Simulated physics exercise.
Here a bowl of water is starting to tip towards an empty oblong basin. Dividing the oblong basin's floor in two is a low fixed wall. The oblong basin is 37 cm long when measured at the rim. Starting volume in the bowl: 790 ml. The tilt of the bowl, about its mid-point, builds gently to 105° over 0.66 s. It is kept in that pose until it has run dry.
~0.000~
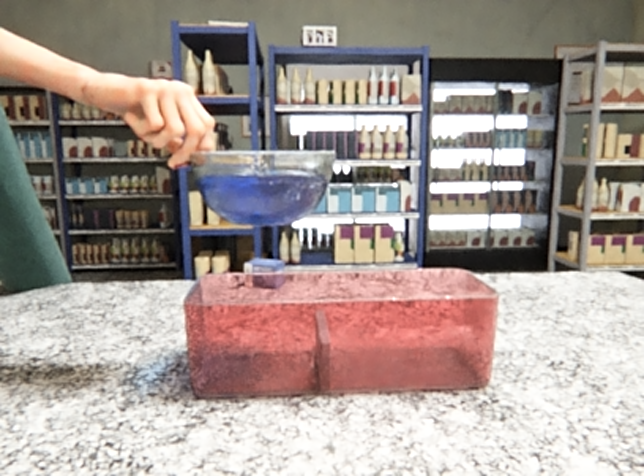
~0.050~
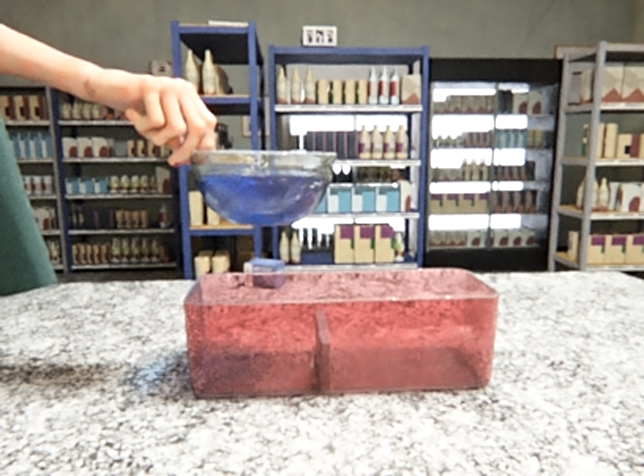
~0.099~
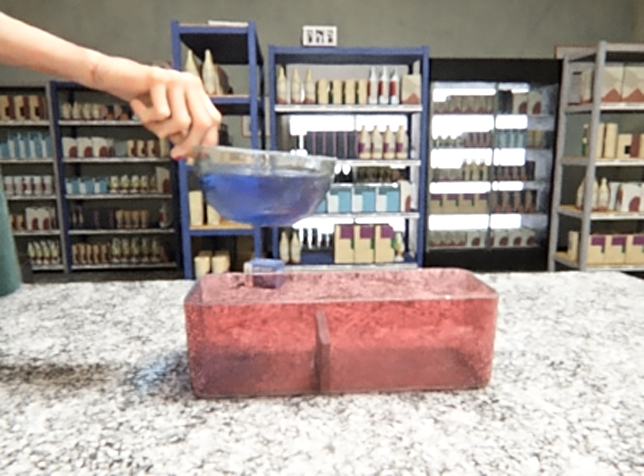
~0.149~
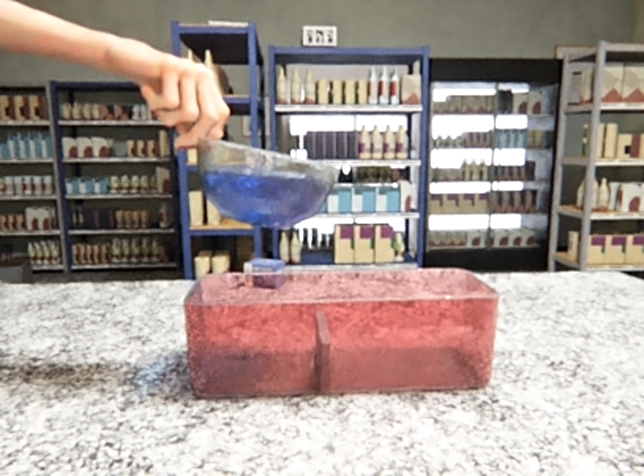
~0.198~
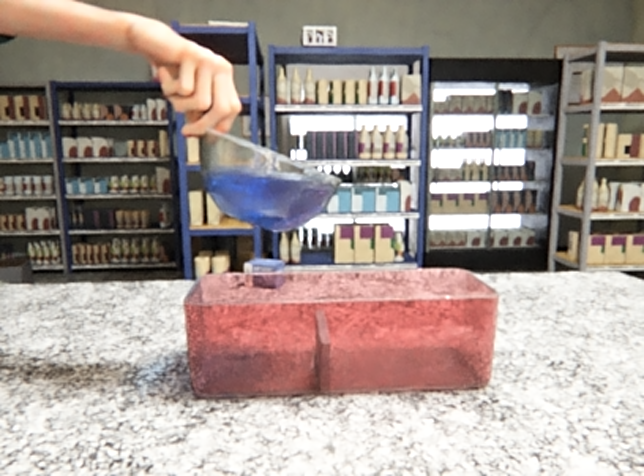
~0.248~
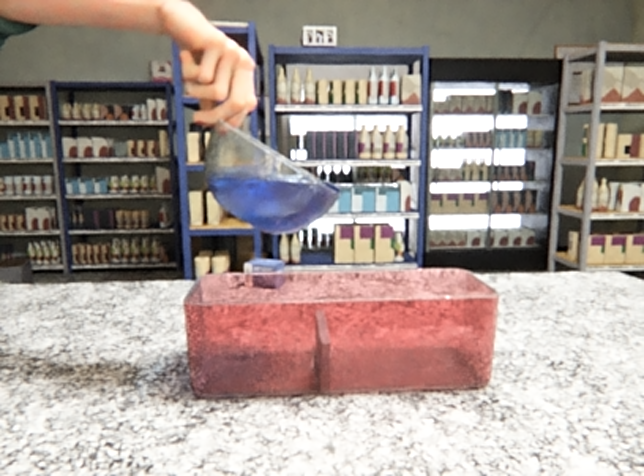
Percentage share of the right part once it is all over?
86 per cent.
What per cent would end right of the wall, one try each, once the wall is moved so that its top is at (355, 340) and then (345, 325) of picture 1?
50 per cent first, 65 per cent second.
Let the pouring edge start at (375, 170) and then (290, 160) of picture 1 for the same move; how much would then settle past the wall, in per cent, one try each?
It comes to 90 per cent, and then 45 per cent.
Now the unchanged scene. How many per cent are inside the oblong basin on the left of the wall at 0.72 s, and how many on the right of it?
I'd say some 10 in a hundred on the left and 82 on the right.
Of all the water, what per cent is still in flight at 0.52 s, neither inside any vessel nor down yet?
Some 36 % is the figure.
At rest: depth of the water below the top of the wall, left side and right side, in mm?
Some 54 mm on the left and 32 mm on the right.
By 0.52 s the tilt is 94° and 19 per cent is still to pour, 0 is left of the wall and 46 right of it.
By 0.72 s the tilt is 105° and 1 per cent is still to pour, 9 is left of the wall and 83 right of it.
By 0.93 s the tilt is 105° and 0 per cent is still to pour, 12 is left of the wall and 86 right of it.
By 1.16 s the tilt is 105° and 0 per cent is still to pour, 12 is left of the wall and 85 right of it.
At rest 12 per cent lies left of the wall, 86 right of it and 2 outside.
